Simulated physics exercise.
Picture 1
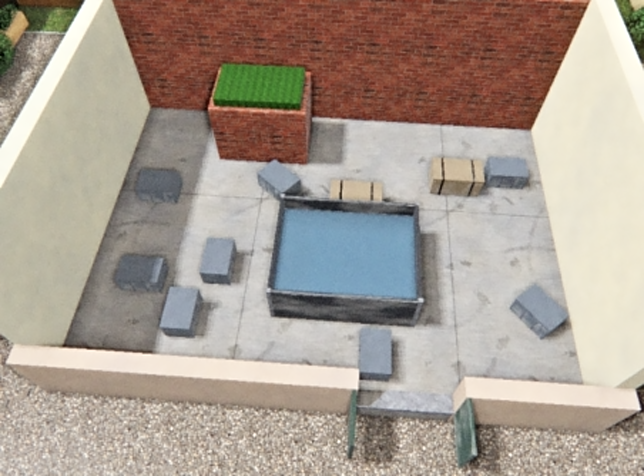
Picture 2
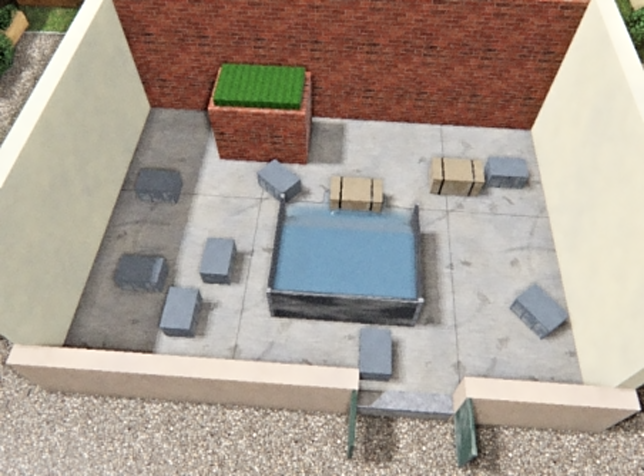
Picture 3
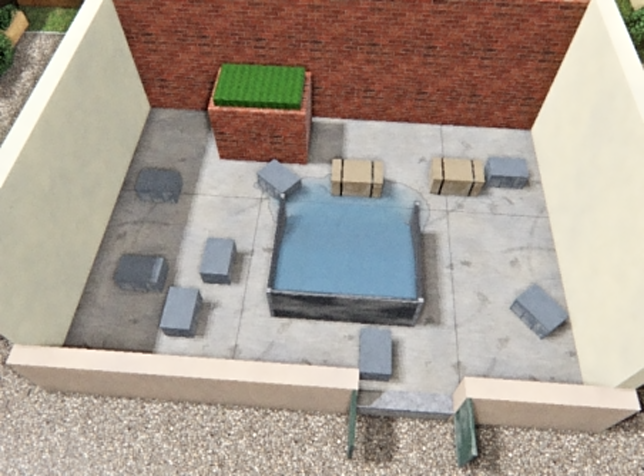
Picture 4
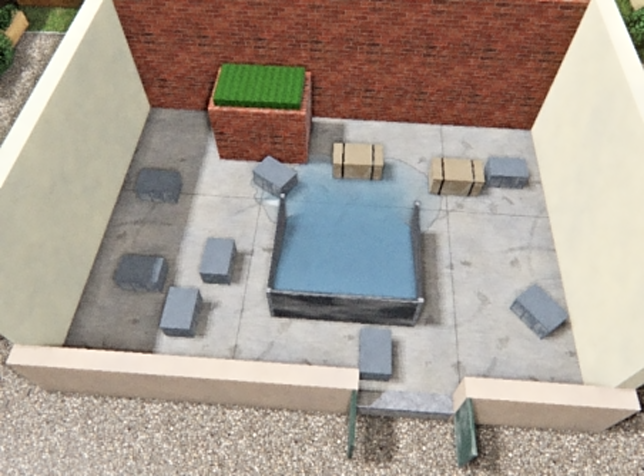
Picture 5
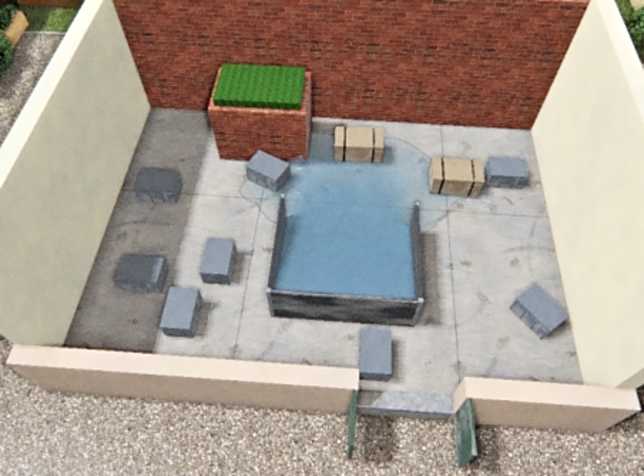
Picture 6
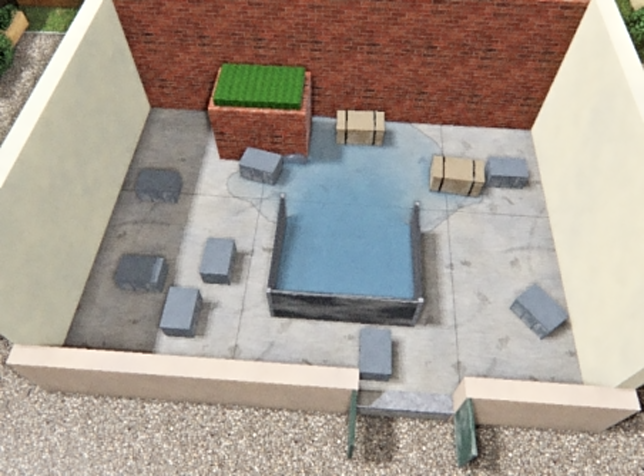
A walled concrete yard with a red brick back wall and cream sides is seen from high above by a still camera. A dark-framed tank of blue water sits in the middle, with grey blocks, two tan strapped boxes and a grass-topped brick planter around it. Water pours out the tank's back side and spreads, pushing the nearer tan box toward the brick wall, then turning and nudging a grey block leftward.
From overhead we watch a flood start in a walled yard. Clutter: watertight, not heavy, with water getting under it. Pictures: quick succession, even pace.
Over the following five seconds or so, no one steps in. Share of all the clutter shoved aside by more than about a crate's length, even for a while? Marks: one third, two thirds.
That share hits two thirds or goes past it.
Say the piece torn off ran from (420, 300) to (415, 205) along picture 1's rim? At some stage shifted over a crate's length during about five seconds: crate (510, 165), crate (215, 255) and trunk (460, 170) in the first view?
In turn: Yes, no, moved that far.
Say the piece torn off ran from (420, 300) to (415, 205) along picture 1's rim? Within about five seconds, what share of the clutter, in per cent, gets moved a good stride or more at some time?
50 per cent or thereabouts.
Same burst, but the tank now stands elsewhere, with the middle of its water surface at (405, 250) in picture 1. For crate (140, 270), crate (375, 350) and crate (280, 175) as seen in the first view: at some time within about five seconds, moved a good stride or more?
Item one not displaced far, item two not displaced far, item three travelled far enough.
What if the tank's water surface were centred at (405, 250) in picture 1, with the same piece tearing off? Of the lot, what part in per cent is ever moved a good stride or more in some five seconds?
Roughly 60 per cent.
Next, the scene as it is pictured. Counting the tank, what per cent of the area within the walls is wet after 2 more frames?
Roughly 30 %.
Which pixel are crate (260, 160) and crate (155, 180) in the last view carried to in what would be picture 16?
About (171, 189), then about (129, 191).
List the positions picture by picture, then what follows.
The first picture shows a trunk at (356, 192) rests on the ground; a crate at (278, 176), on the bottom; 0 of 10 have shifted.
The second picture shows a trunk at (356, 189) rests on the ground, close to its start; a crate at (278, 176), on the bottom; 1 of 10 have shifted.
The third picture shows a trunk at (357, 171), on the bottom, a stride from its start; a crate at (278, 175) rests on the ground; 1 of 10 have shifted.
The fourth picture shows a trunk at (358, 154), on the bottom, a stride from its start; a crate at (274, 171) rests on the ground, close to its start; 2 of 10 have shifted.
The fifth picture shows a trunk at (359, 137), on the bottom, a stride from its start; a crate at (267, 165), on the bottom, close to its start; 2 of 10 have shifted.
The sixth picture shows a trunk at (361, 120) rests on the ground, far from its start; a crate at (260, 160), on the bottom, a stride from its start; 2 of 10 have shifted.
A moment on, 2 of 10 are well off their spots; 1 afloat.
Next, 3 of 10 are well off their spots; 3 afloat.
Later, 5 of 10 are well off their spots; 4 afloat.
In the end, 7 of 10 are well off their spots, and 7 have been at some point; 6 afloat.
